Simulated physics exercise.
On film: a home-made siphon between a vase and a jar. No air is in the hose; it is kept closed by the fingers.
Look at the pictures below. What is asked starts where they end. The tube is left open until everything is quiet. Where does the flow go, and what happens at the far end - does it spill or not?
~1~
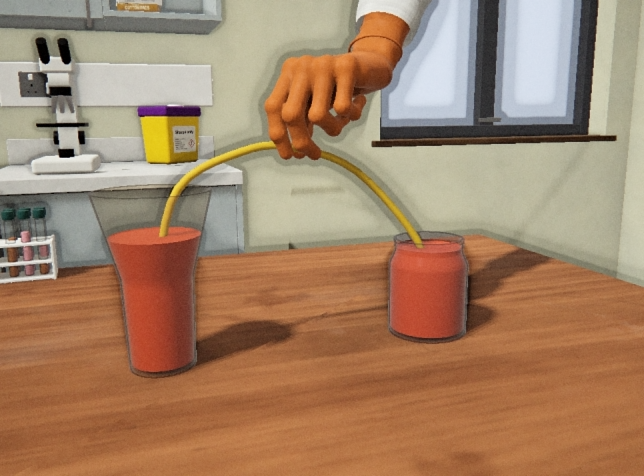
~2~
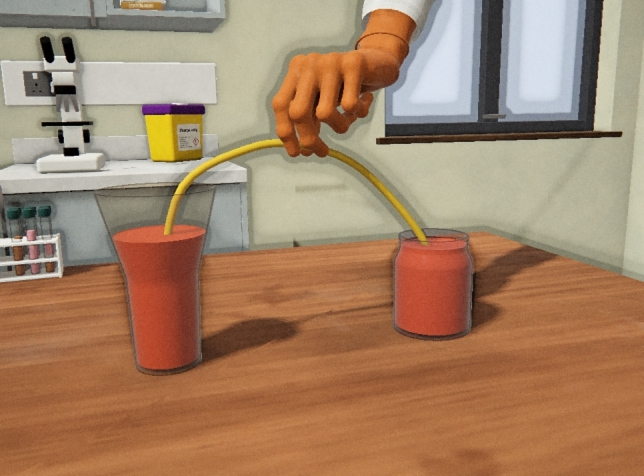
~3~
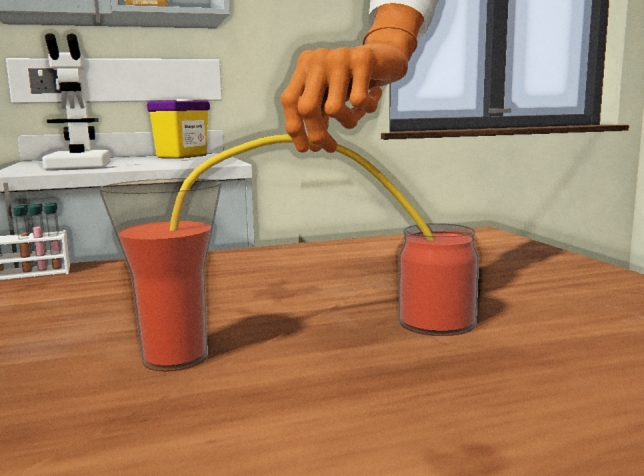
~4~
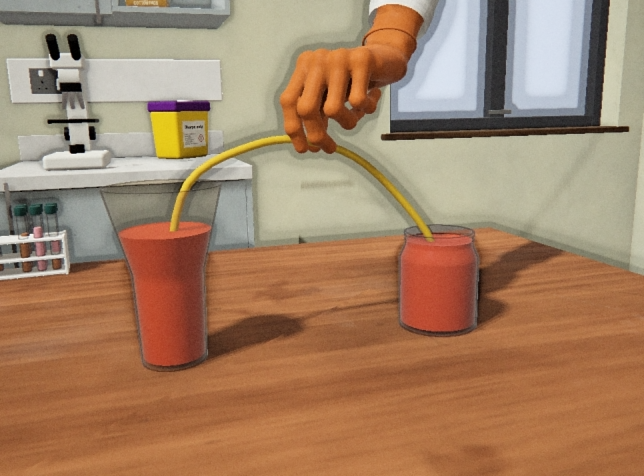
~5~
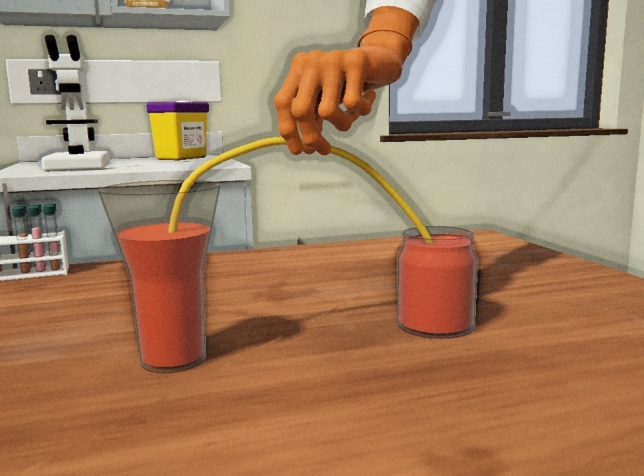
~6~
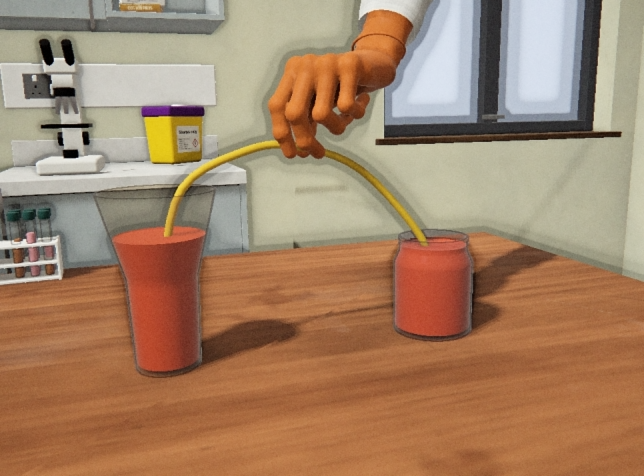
Here is how it goes: Flow: Into the right-hand one; taker: Does spill.
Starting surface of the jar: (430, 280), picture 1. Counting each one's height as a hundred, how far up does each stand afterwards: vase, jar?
Respectively 50 and 85 percent.
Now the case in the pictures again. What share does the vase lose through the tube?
I'd say some 25 out of a hundred.
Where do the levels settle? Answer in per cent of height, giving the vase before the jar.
About 60 %, then 100 %.
Soon after, the vase is about two thirds full; the jar is full to the brim.
Later, the vase is about two thirds full; the jar is full to the brim; some has gone over the lower rim.
In the end, the vase is about two thirds full; the jar is full to the brim; some has gone over the lower rim; the two surfaces are level.
